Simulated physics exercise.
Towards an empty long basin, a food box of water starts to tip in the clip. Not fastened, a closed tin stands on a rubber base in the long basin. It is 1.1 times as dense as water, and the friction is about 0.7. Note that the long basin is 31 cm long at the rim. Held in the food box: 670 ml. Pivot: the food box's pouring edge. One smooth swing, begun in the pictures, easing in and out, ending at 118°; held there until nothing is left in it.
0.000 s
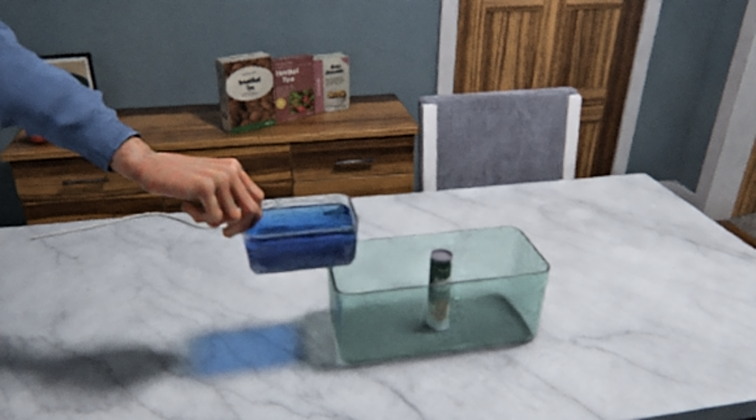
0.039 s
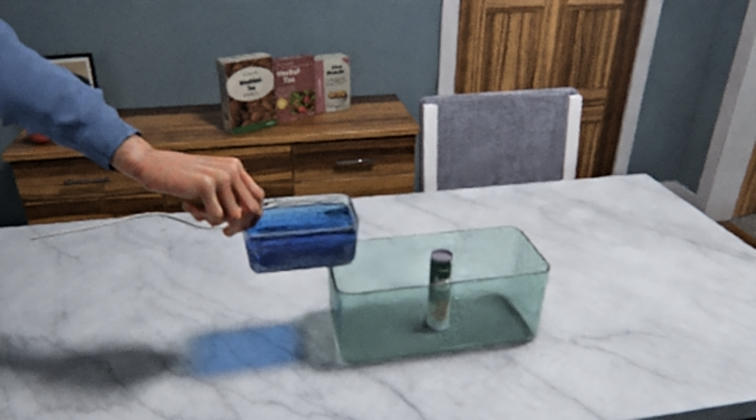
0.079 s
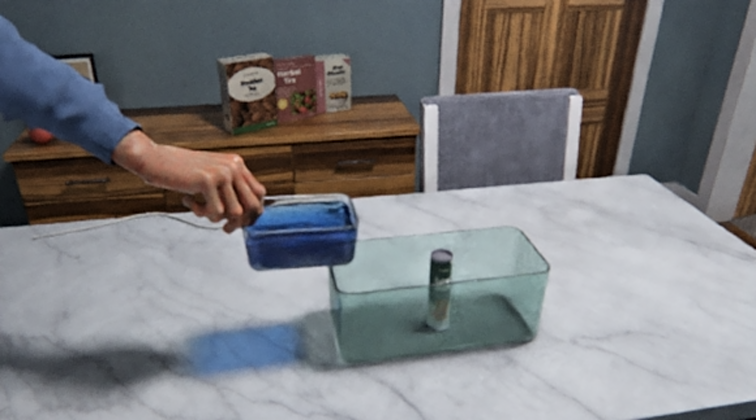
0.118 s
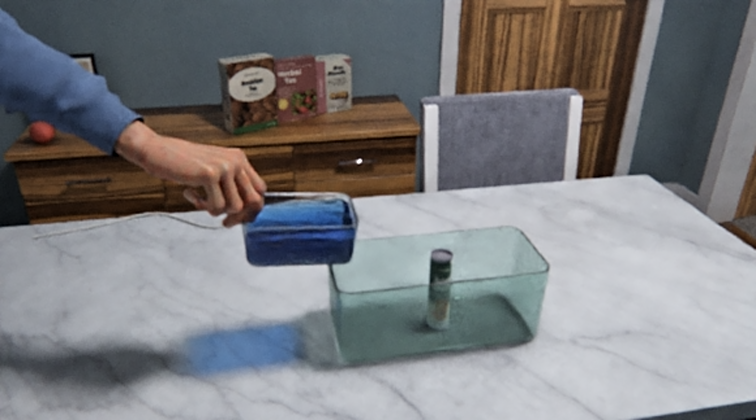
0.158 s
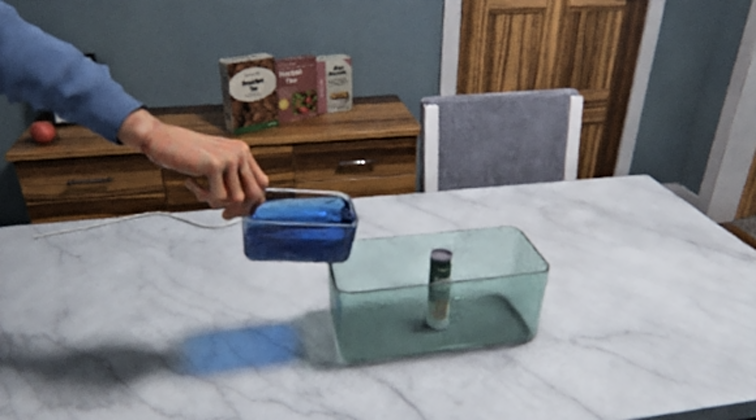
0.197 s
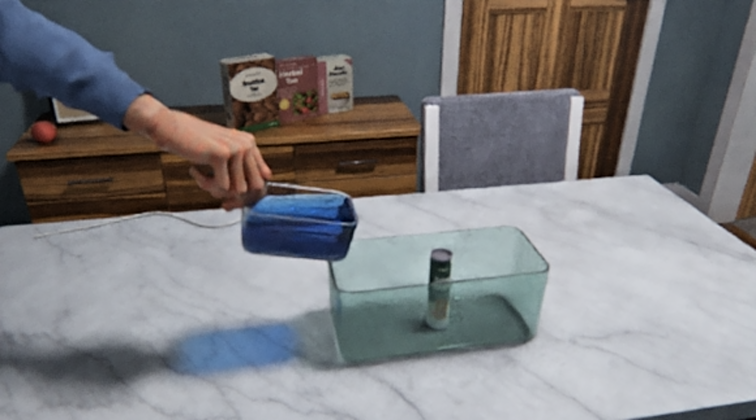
A hand in a blue sleeve, reaching in from the left, slowly tilts a small clear box of blue water rightward, its left side rising. Beside it on a white marble table stands a long, pale green glass basin holding a small dark-topped container. The steady, slightly raised view shows a dining room with a grey chair, a wooden sideboard with tea boxes, and a wooden door behind.
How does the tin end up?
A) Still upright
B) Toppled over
The answer is B.
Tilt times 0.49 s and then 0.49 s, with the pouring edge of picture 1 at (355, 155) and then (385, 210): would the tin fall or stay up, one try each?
Run one: It does not tip. Run two: It does not tip.
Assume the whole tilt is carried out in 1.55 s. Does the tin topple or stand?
Holds steady.
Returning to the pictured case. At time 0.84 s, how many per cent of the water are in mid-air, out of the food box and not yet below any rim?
It comes to some 4 percent of the total.
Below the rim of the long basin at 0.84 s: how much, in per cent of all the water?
Looks like about 90 % of the whole amount.
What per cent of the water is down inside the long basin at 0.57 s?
Around 18 percent.
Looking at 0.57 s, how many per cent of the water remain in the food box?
About 34 per cent.
After 0.57 s the tilt is 79° and 34 per cent is still to pour; the tin stands where it began.
After 0.84 s the tilt is 115° and 1 per cent is still to pour; the tin leans 15°.
After 1.12 s the tilt is 118° and 0 per cent is still to pour; the tin lies on its side.
After 1.43 s the tilt is 118° and 0 per cent is still to pour; the tin lies on its side.
In the end the tin lies on its side.
